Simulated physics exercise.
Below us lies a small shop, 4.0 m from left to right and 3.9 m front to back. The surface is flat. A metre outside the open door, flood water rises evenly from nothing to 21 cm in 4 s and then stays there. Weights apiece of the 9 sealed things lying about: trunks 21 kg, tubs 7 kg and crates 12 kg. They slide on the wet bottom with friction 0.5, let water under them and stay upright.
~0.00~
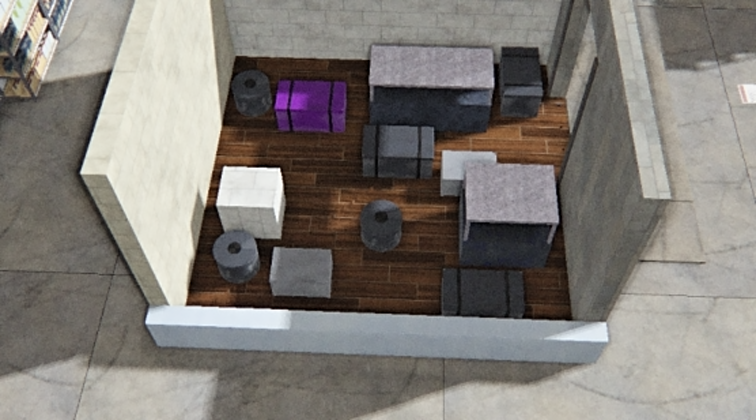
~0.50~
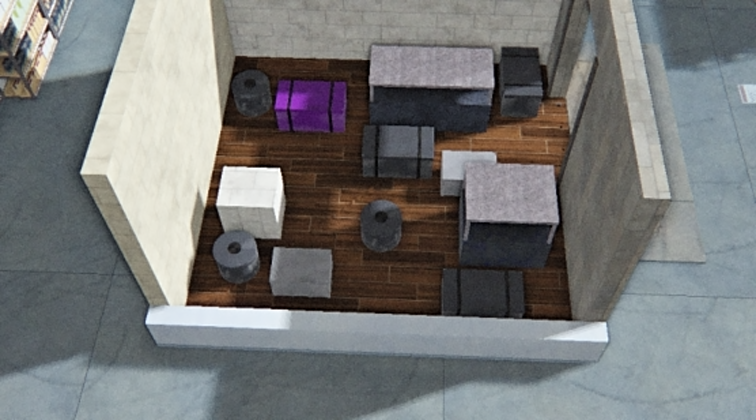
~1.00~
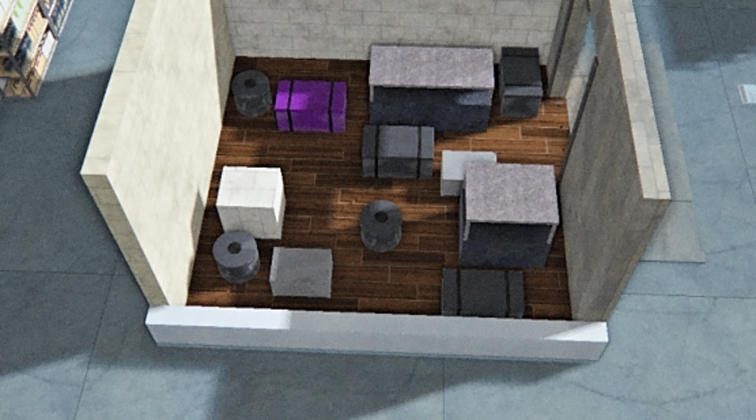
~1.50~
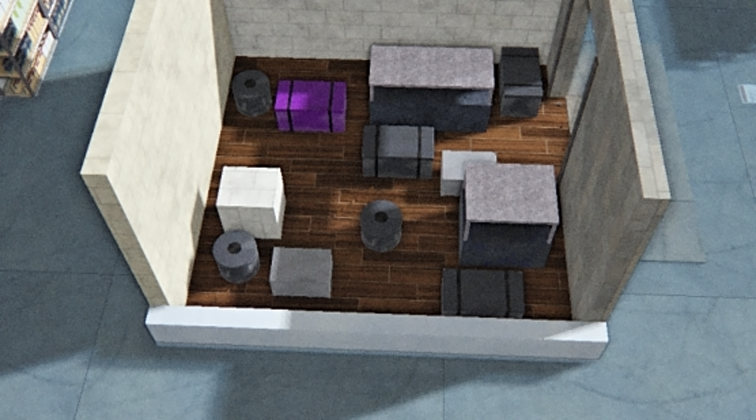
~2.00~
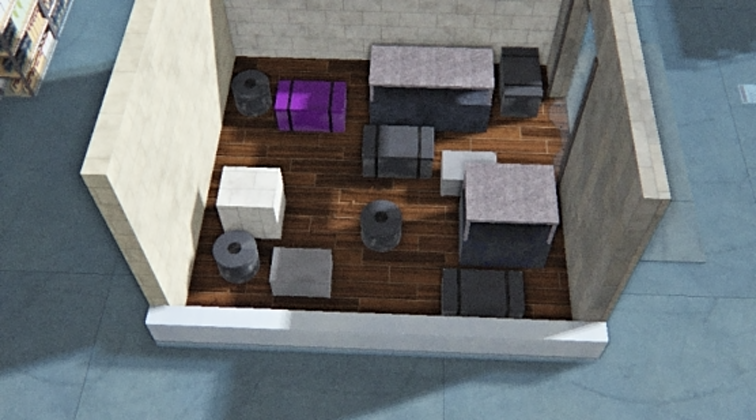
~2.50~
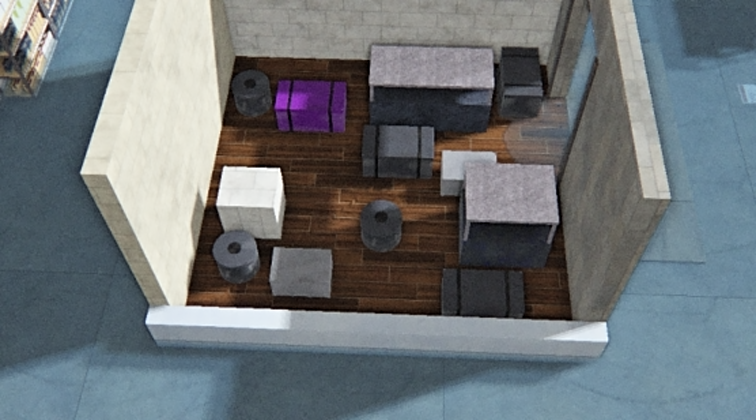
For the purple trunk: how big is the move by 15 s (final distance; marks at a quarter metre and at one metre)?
Purple trunk moves a short way.
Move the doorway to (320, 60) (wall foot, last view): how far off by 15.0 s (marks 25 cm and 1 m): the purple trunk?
Then the purple trunk ends far away.
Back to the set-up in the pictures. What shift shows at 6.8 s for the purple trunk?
Roughly 0 cm by then.
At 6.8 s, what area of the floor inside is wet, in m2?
About 11.5 m2.
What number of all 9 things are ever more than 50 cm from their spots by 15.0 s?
I count 8.
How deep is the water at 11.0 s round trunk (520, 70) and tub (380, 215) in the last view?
Roughly 14 and 9 cm.
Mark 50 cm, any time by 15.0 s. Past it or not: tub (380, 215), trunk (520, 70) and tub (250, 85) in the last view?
In turn: Past it, less, more.
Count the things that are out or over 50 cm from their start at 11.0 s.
By then 6.
After 3.5 s the purple trunk is near (311, 95), 0.0 m from its start, aground; 0 afloat.
After 6.8 s the purple trunk is near (311, 95), 0.0 m from its start, aground; 2 afloat.
After 11.0 s the purple trunk is near (323, 49), 0.7 m from its start, afloat; 9 afloat.
After 15.0 s the purple trunk is near (290, 132), 0.7 m from its start, afloat; 9 afloat.
